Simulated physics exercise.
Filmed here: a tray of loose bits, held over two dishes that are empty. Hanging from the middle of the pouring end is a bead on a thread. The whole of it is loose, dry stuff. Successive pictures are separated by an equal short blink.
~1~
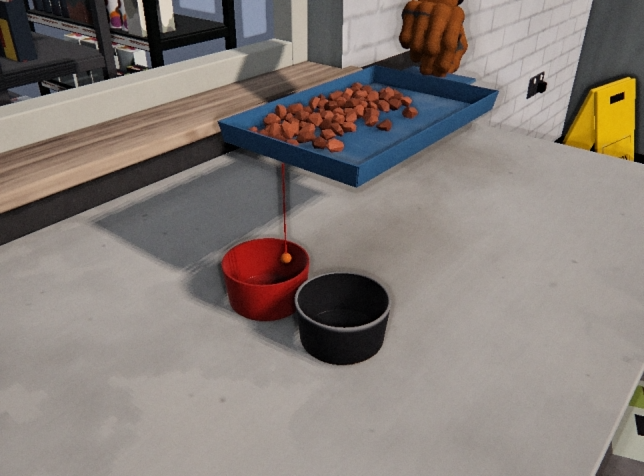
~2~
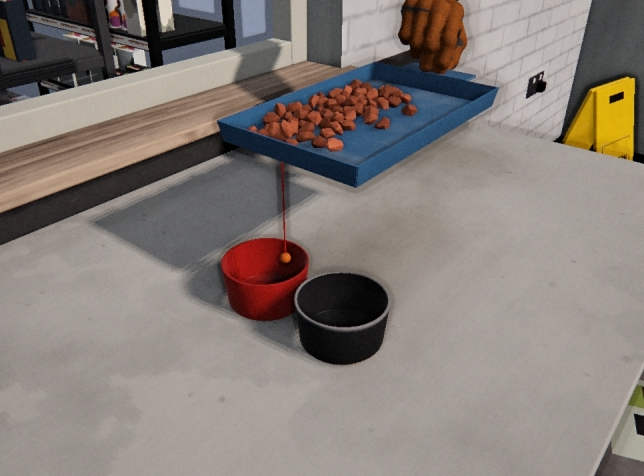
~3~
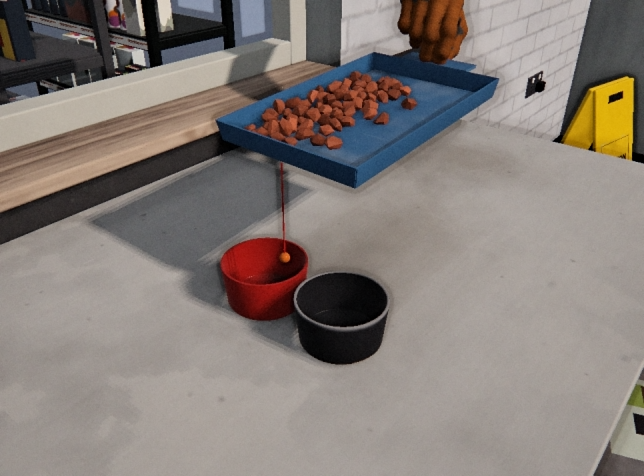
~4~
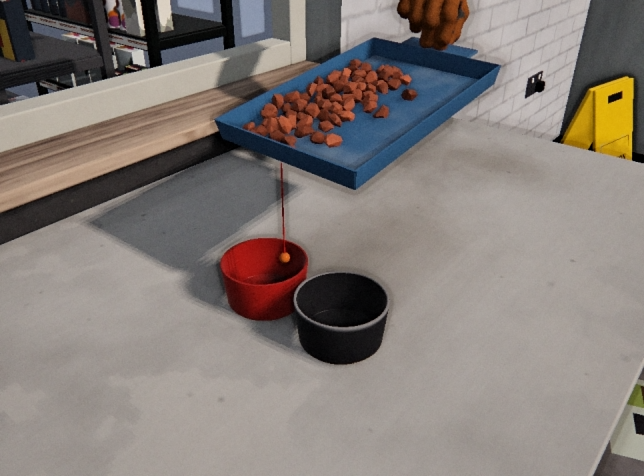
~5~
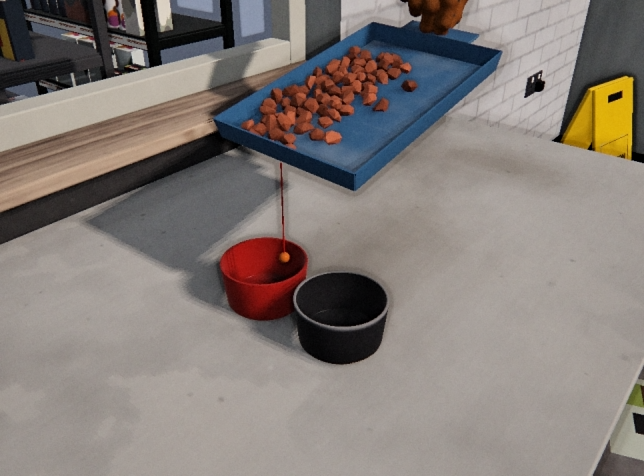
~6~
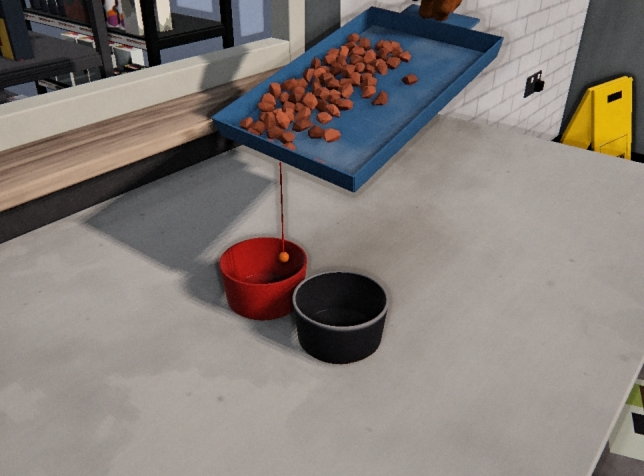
A blue tray of crushed brick bits tilted gradually, its far end rising and its near edge dipping slightly to the right, as a brown hand moved upward behind it above red and black dishes.
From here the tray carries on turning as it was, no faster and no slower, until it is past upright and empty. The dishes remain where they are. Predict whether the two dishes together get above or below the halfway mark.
Below.
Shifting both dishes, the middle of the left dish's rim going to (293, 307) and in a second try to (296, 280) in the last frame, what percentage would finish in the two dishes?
Close to 70 in a hundred first, close to 40 in a hundred second.
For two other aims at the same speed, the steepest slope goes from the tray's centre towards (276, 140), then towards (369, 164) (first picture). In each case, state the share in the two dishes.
20 and 80 per cent, in that order.
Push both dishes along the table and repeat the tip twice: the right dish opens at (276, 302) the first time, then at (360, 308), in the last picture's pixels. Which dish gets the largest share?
Right side first, Right side second.
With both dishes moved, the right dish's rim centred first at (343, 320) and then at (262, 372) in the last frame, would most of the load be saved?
In the first position a majority, in the second a minority.
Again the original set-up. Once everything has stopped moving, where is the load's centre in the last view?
Resting centre, last frame: Roughly (282, 357).
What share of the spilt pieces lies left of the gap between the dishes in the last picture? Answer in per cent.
It comes to 80 per cent or so.
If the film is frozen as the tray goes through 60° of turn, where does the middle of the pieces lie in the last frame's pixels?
Close to (305, 130).
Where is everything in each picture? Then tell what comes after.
In the first picture, corners of the pouring end (223, 121) and (357, 164), level; middle of the load (337, 114), bits of crushed brick; left dish (236, 296); right dish (313, 338); bead on its thread (286, 258).
In the second picture, corners of the pouring end (222, 120) and (357, 164), level; middle of the load (337, 113).
In the third picture, corners of the pouring end (221, 119) and (356, 165), tipped barely, lowest at the right corner; middle of the load (336, 108).
In the fourth picture, corners of the pouring end (220, 119) and (355, 168), tipped a little, lowest at the right corner; middle of the load (335, 101).
In the fifth picture, corners of the pouring end (219, 118) and (354, 170), tipped a little, lowest at the right corner; middle of the load (334, 93).
In the sixth picture, corners of the pouring end (217, 117) and (353, 173), tipped clearly, lowest at the right corner; middle of the load (333, 86); left dish (234, 295); right dish (311, 337).
Just after the last frame, tray tipped steeply; almost all on the tray; just a few in the air.
A moment on, tray tipped right over; roughly a third on the tray; about a tenth in the right dish; roughly a third outside both; roughly a quarter in the air.
Further on, tray tipped past a quarter turn; roughly a quarter in the right dish; roughly two thirds outside both.
When it is over, tray tipped past a quarter turn; roughly a quarter in the right dish; not one in the left dish; roughly two thirds outside both.
